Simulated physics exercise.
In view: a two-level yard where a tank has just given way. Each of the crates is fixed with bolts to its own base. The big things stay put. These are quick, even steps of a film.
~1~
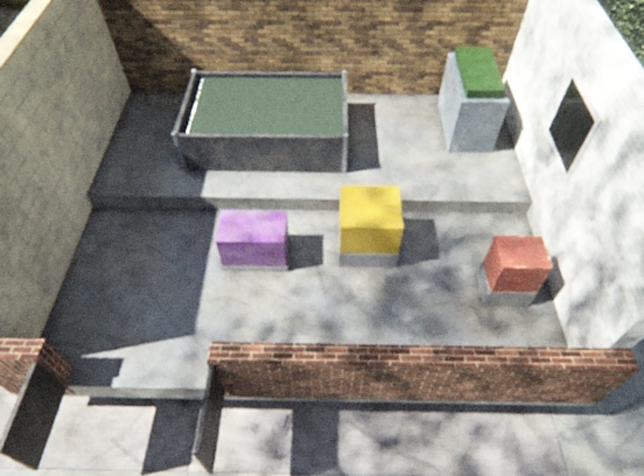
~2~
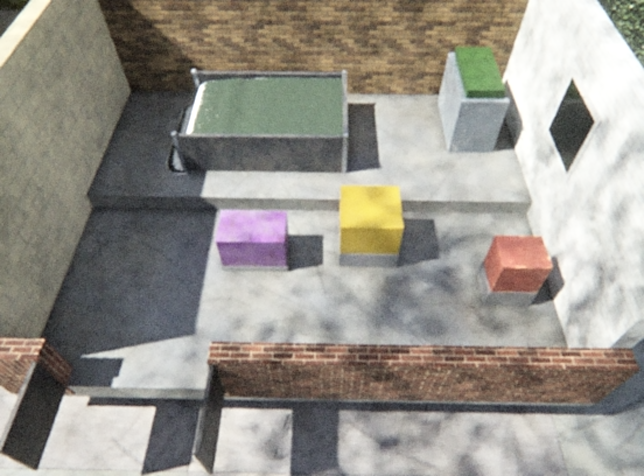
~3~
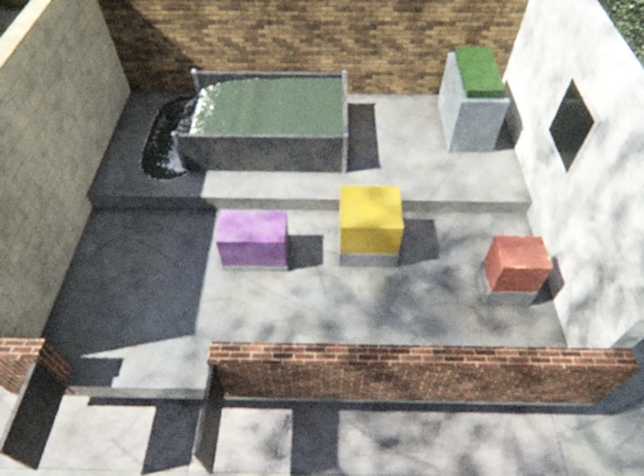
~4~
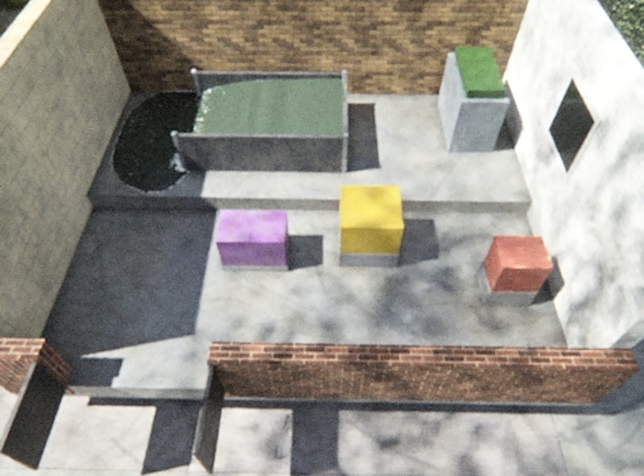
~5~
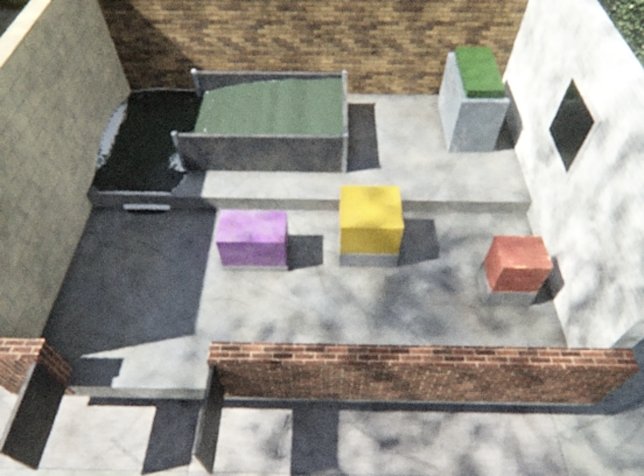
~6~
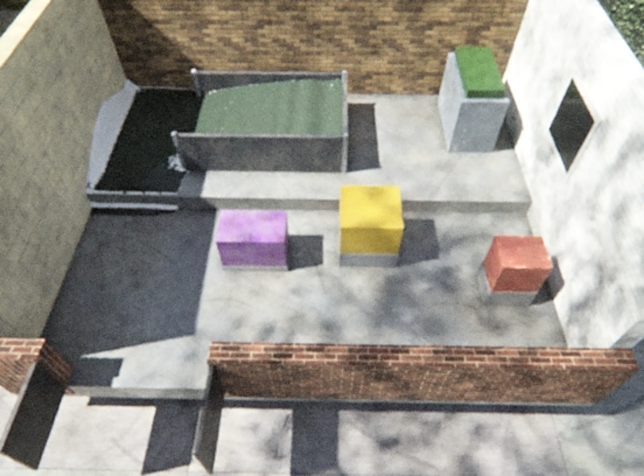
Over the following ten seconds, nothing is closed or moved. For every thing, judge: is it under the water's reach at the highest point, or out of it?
Outcome: The purple crate is missed by the water this time; the yellow crate is missed by the water this time; the red crate is missed by the water this time.
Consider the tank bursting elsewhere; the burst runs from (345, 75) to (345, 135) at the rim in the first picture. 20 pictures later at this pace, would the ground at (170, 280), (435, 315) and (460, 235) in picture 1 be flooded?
Spot one spared, spot two inundated, spot three inundated.
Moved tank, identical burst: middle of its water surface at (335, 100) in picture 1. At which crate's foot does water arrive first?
Answer: The purple crate.
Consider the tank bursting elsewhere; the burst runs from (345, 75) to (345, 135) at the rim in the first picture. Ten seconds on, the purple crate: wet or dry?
Purple: Flooded.
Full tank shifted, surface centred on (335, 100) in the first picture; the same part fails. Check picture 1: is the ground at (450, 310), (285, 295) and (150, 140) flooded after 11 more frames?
The first spot is not reached, the second not reached, and the third inundated.
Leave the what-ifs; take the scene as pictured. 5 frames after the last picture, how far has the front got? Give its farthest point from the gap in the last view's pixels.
Somewhere close to (56, 300).
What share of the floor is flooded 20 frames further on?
Estimate: Some 45 in a hundred.
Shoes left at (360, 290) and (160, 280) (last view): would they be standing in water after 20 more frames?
The first place is spared and the second is inundated.
A moment on, water covers 15 % of the floor; the purple crate not reached, the yellow crate not reached, the red crate not reached.
Next, water covers 30 % of the floor; the purple crate not reached, the yellow crate not reached, the red crate not reached.
Then, water covers 45 % of the floor; the purple crate water round its plinth, the yellow crate not reached, the red crate not reached.
Later, water covers 75 % of the floor; the purple crate water round its plinth, the yellow crate water round its plinth, the red crate water round its plinth.
In the end, water covers 80 % of the floor; the purple crate stayed above the water, the yellow crate stayed above the water, the red crate stayed above the water.
